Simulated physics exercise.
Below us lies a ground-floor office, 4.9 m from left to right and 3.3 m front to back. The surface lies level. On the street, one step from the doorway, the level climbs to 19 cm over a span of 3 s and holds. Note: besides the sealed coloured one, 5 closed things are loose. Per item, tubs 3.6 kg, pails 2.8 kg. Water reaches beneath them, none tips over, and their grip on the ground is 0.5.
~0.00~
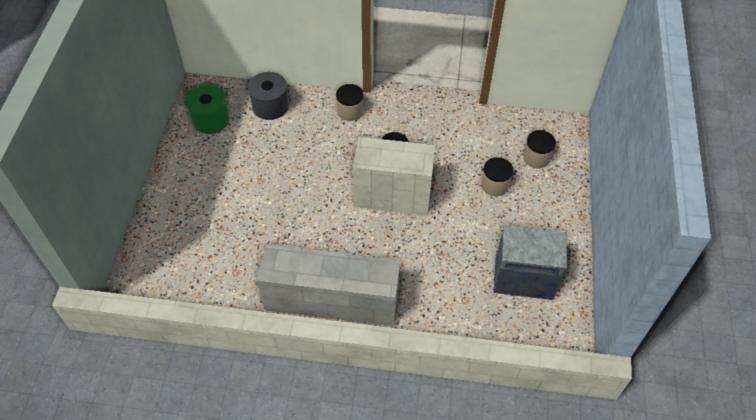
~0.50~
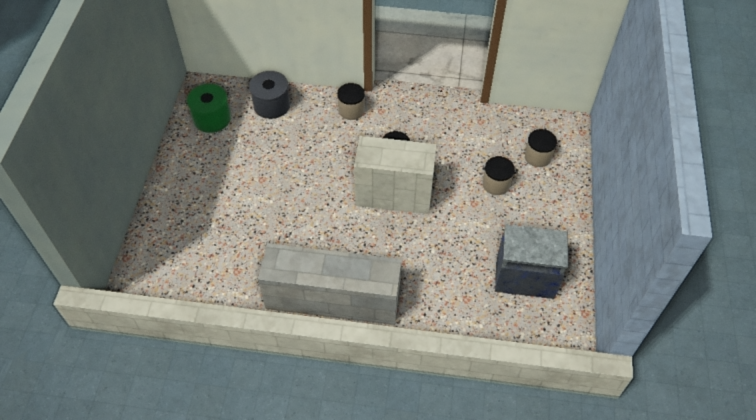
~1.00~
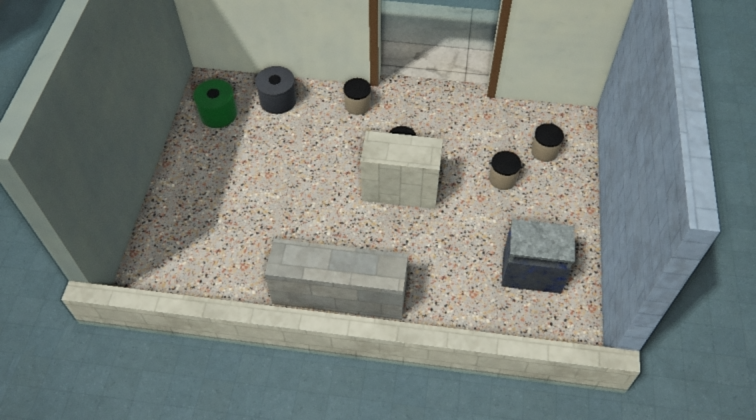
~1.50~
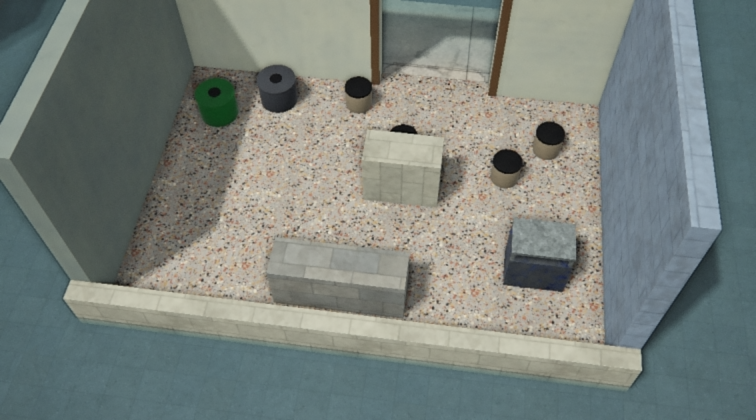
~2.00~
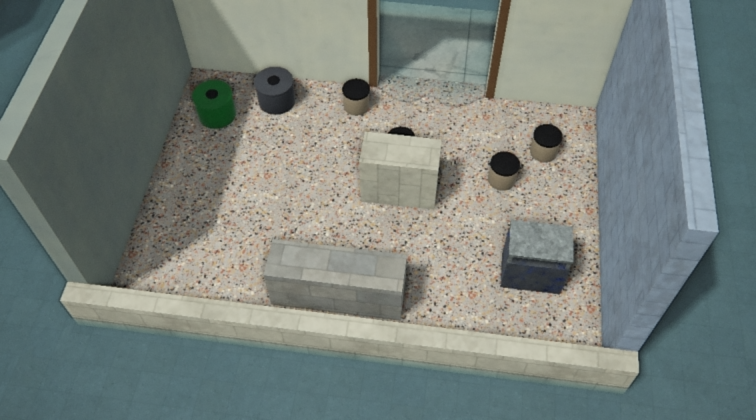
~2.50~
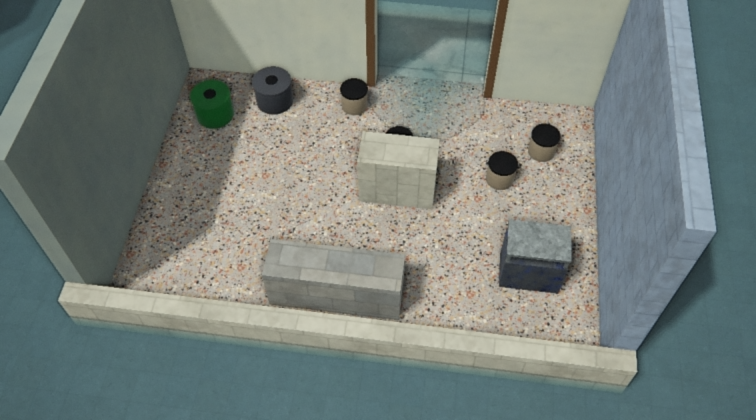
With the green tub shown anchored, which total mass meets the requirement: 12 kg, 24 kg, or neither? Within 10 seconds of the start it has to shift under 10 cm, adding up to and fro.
The answer is 12 kg already.
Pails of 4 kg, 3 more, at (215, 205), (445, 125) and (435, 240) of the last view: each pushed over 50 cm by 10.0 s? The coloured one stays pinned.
Listed in turn, they go over the bar, over the bar, beneath the bar.
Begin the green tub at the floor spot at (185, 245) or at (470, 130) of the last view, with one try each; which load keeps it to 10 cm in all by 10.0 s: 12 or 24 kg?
Taking the two spots in turn, only the heavier keeps it, then only the heavier keeps it.
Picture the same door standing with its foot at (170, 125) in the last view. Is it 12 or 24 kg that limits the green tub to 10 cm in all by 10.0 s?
If so, both fall short.
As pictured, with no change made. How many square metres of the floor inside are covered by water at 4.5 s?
About 7.5 m2.
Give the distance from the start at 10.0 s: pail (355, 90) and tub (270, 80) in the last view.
First 10 cm, then 30 cm.
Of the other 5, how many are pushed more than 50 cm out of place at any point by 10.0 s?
Count: 2.
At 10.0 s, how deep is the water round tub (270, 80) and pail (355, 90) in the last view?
First roughly 4 cm, second roughly 3 cm.
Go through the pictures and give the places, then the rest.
The first picture shows the green tub at (206, 99) rests on the ground; water covers 0.0 m2; 0 of 6 have shifted.
The second picture shows the green tub at (207, 98), on the bottom; water covers 0.0 m2; 0 of 6 have shifted.
The third picture shows the green tub at (213, 94) rests on the ground; 0.0 m2 under water; 0 of 6 have shifted.
The fourth picture shows the green tub at (214, 93), on the bottom; water covers 0.0 m2; 0 of 6 have shifted.
The fifth picture shows the green tub at (212, 94), on the bottom; water covers 0.1 m2; 0 of 6 have shifted.
The sixth picture shows the green tub at (210, 94) rests on the ground; 0.8 m2 under water; 0 of 6 have shifted.
After 3.5 s the green tub would be 0 cm from its start with 12 kg and 0 cm from its start with 24 kg; 0 cm of water round it then.
After 4.5 s the green tub would be 0 cm from its start with 12 kg and 0 cm from its start with 24 kg; 0 cm of water round it then.
After 7.0 s the green tub would be 0 cm from its start with 12 kg and 0 cm from its start with 24 kg; 3 cm of water round it then.
After 10.0 s the green tub would be 0 cm from its start with 12 kg and 0 cm from its start with 24 kg; 6 cm of water round it then.
